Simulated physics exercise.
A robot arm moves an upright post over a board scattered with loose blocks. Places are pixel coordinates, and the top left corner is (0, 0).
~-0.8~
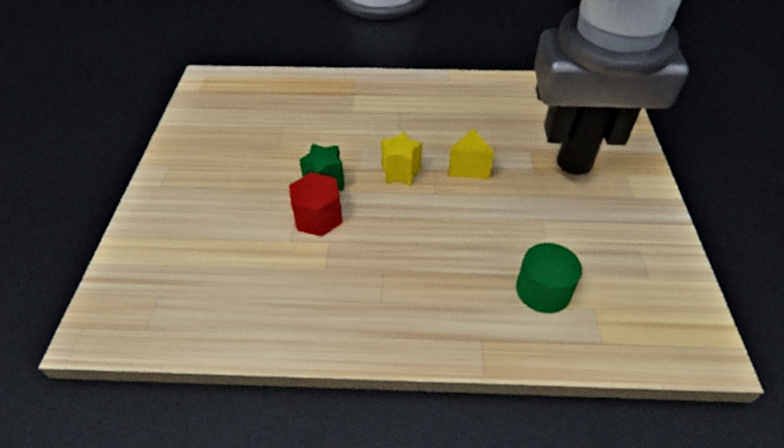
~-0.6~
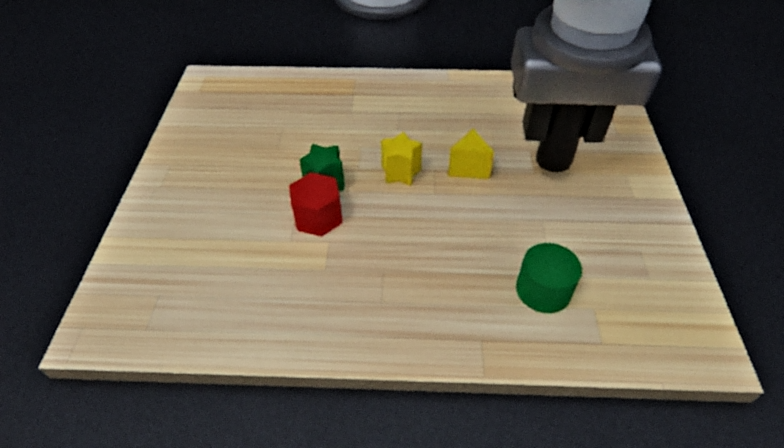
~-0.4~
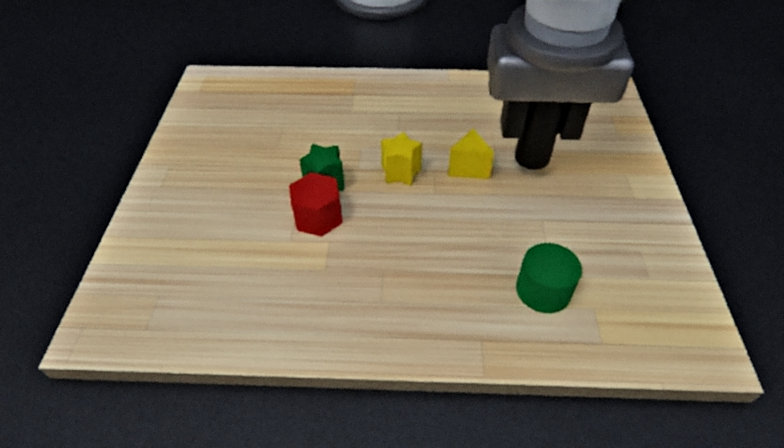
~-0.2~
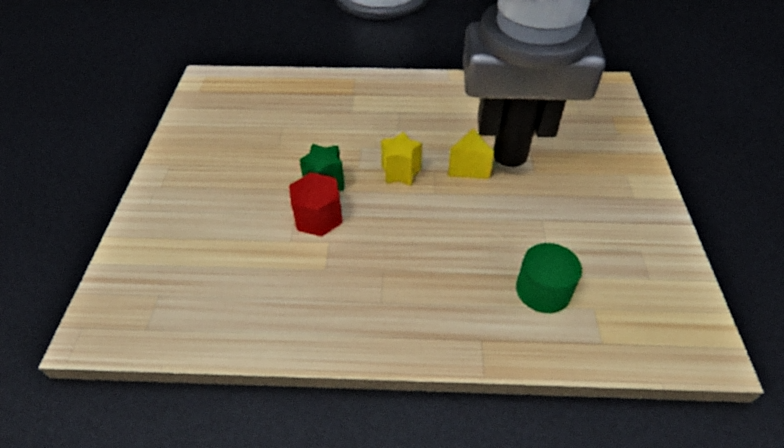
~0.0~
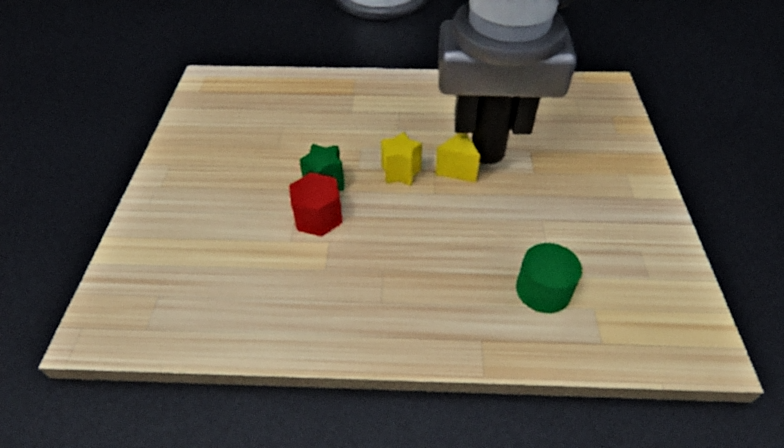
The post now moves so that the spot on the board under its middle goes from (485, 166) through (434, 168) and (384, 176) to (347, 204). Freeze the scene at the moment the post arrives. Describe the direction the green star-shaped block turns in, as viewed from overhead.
Verdict: Counterclockwise.
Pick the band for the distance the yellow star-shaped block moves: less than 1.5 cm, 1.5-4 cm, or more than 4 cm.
It goes a long way, over 4 cm.
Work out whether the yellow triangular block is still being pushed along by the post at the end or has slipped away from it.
Held in front.
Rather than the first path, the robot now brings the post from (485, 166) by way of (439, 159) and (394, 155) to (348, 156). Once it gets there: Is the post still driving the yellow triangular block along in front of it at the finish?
Going by the path, no.
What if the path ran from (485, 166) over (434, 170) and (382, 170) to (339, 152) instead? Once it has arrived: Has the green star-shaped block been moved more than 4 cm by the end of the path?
Short answer: No.
What follows on the original path. One third of the way, post (433, 155); yellow star-shaped block (375, 145); yellow triangular block (407, 150).
Two thirds of the way, post (384, 163); green star-shaped block (310, 156), turned 20° anticlockwise; yellow star-shaped block (344, 144), turned 25° clockwise; yellow triangular block (367, 167), turned 35° anticlockwise.
At the end, post (346, 190); red six-sided block (305, 196), turned 15° clockwise; green star-shaped block (295, 155), turned 50° anticlockwise; yellow star-shaped block (332, 148), turned 85° clockwise; yellow triangular block (345, 203), turned 50° anticlockwise.
